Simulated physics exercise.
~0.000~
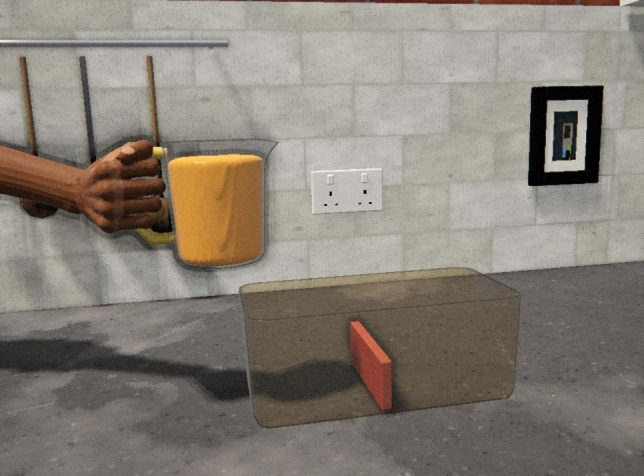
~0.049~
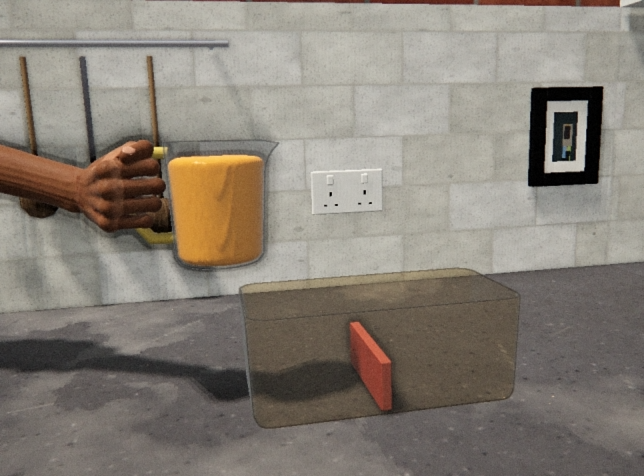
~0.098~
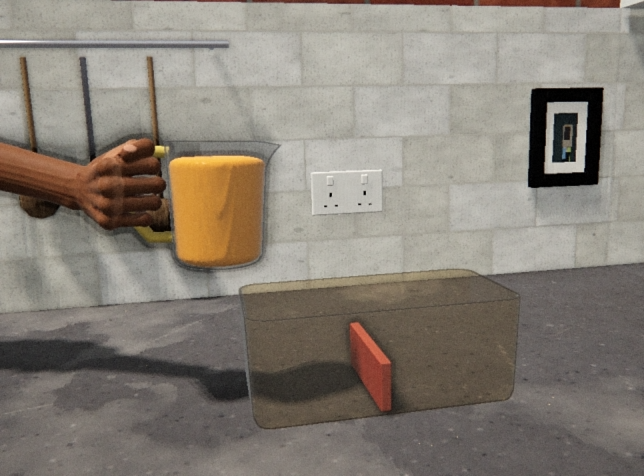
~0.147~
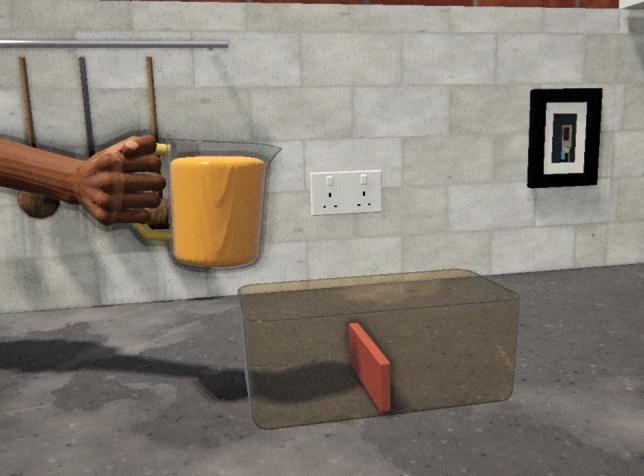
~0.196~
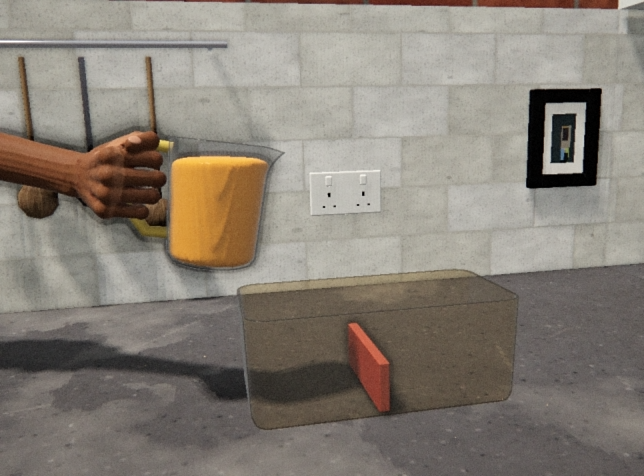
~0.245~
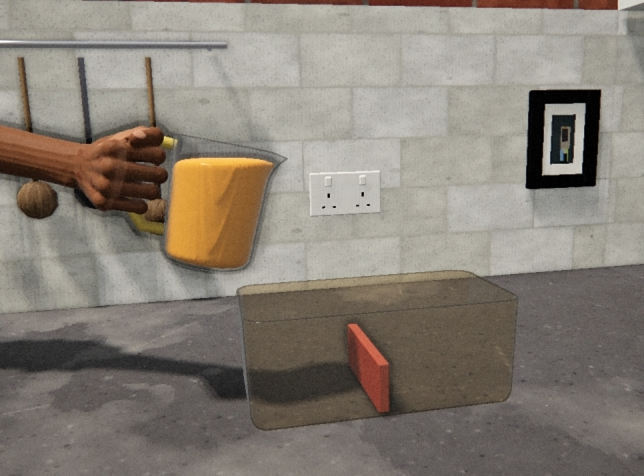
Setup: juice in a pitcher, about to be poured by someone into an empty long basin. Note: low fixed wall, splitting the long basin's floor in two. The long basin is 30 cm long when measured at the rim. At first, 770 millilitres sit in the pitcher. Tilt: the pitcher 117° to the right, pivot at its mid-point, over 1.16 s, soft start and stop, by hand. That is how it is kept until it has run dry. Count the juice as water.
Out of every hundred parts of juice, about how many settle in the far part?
About 6 out of 100.
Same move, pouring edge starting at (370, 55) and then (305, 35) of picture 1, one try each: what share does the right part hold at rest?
The first try gives 90 percent and the second 80 percent.
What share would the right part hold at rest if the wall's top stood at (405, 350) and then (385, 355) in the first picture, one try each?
Respectively close to 10 and 10 %.
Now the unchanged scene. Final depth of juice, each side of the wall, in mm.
Final reading - left some 36 mm, right some 2 mm.
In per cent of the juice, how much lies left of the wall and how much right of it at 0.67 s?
I'd say some 8 on the left and some 0 on the right.
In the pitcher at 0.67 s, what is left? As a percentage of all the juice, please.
Fraction remaining: Approx. 76 per cent.
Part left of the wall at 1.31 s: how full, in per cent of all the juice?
I'd put it near 90 percent.
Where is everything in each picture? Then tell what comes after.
Tilt 0°; pouring edge (278, 141); surface from (168, 162) to (264, 157); the long basin's rim runs from (243, 303) to (494, 282); the wall's top is at (369, 341), in the first picture.
Tilt 1°; pouring edge (279, 142); surface from (169, 161) to (263, 158), in the second picture.
Tilt 2°; pouring edge (281, 144); surface from (170, 161) to (265, 160), in the third picture.
Tilt 5°; pouring edge (282, 147); surface from (171, 161) to (266, 160), in the fourth picture.
Tilt 8°; pouring edge (285, 151); surface from (172, 162) to (268, 161), in the fifth picture.
Tilt 12°; pouring edge (288, 157); surface from (174, 164) to (273, 162), in the sixth picture.
After 0.67 s the tilt is 73° and 77 per cent is still to pour, 8 is left of the wall and 0 right of it.
After 0.98 s the tilt is 110° and 17 per cent is still to pour, 66 is left of the wall and 4 right of it.
After 1.31 s the tilt is 117° and 0 per cent is still to pour, 90 is left of the wall and 6 right of it.
After 1.66 s the tilt is 117° and 0 per cent is still to pour, 90 is left of the wall and 7 right of it.
In the end 90 per cent lies left of the wall, 6 right of it and 4 outside.
